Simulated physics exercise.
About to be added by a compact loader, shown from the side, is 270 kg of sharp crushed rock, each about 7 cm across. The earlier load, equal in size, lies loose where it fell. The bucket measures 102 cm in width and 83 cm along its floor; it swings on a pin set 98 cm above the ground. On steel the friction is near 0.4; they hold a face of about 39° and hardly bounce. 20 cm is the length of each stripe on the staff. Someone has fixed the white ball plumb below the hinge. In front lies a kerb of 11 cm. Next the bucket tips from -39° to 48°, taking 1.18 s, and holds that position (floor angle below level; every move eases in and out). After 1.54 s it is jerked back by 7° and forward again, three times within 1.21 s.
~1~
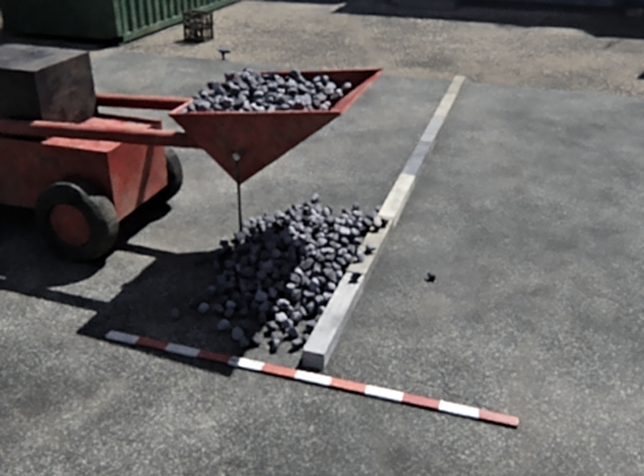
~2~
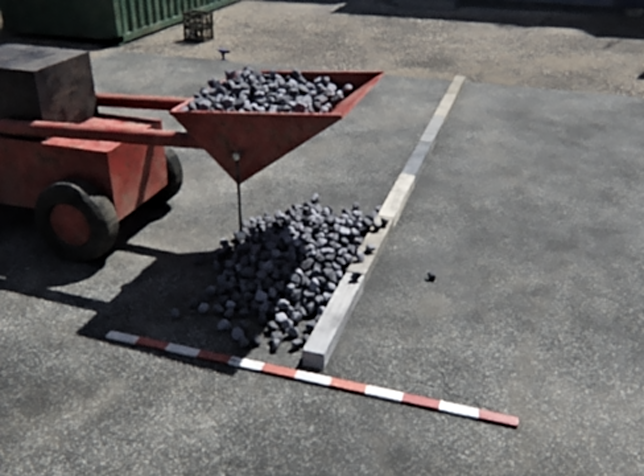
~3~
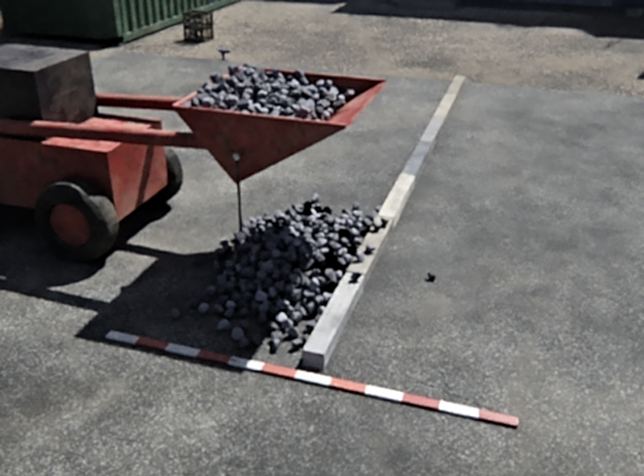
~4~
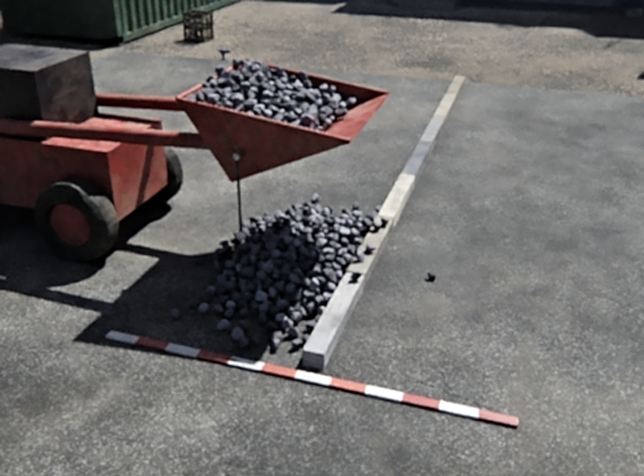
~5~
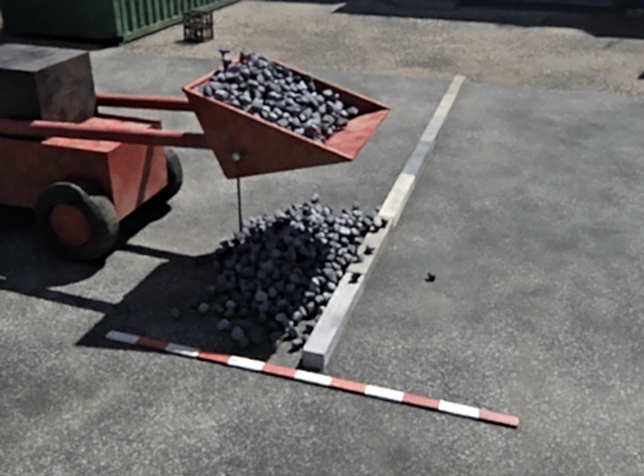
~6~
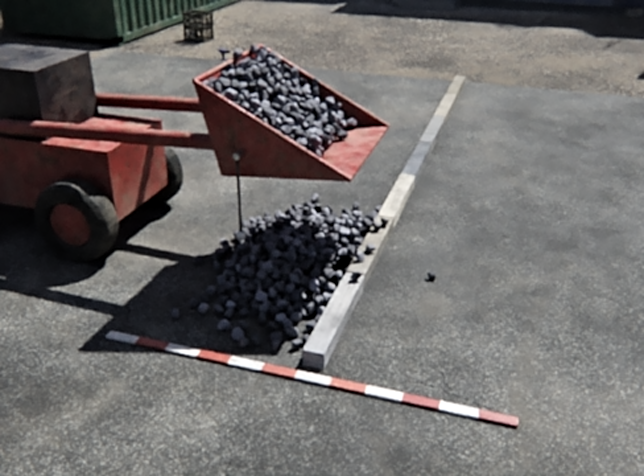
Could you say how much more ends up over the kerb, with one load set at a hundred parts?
I'd put it at 45 parts in every hundred.
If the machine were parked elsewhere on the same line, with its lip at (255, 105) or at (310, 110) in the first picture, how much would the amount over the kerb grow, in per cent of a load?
Case one about 0 %, case two about 20 %.
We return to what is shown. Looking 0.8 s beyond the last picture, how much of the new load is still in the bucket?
It holds some 45 per cent.
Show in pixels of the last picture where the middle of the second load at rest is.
Roughly at (363, 254) in the last picture.
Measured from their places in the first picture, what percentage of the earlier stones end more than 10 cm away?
Roughly 0 % of them.
Then, 0.4 s after the last picture the floor is at 34°; in per cent of one load, 100 in the bucket, 100 on this side of the kerb; the foremost stones are at (374, 247).
Then, 0.8 s after the last picture the floor is at 48°; in per cent of one load, 45 in the bucket, 151 on this side of the kerb, 4 over the kerb; the foremost stones are at (398, 255).
Then, 2.7 s after the last picture the floor is at 48°; in per cent of one load, 0 in the bucket, 155 on this side of the kerb, 45 over the kerb; the foremost stones are at (526, 283).
Then, 5.2 s after the last picture the floor is at 48°; in per cent of one load, 0 in the bucket, 155 on this side of the kerb, 45 over the kerb; the foremost stones are at (526, 283). Net gain over the kerb, 45.
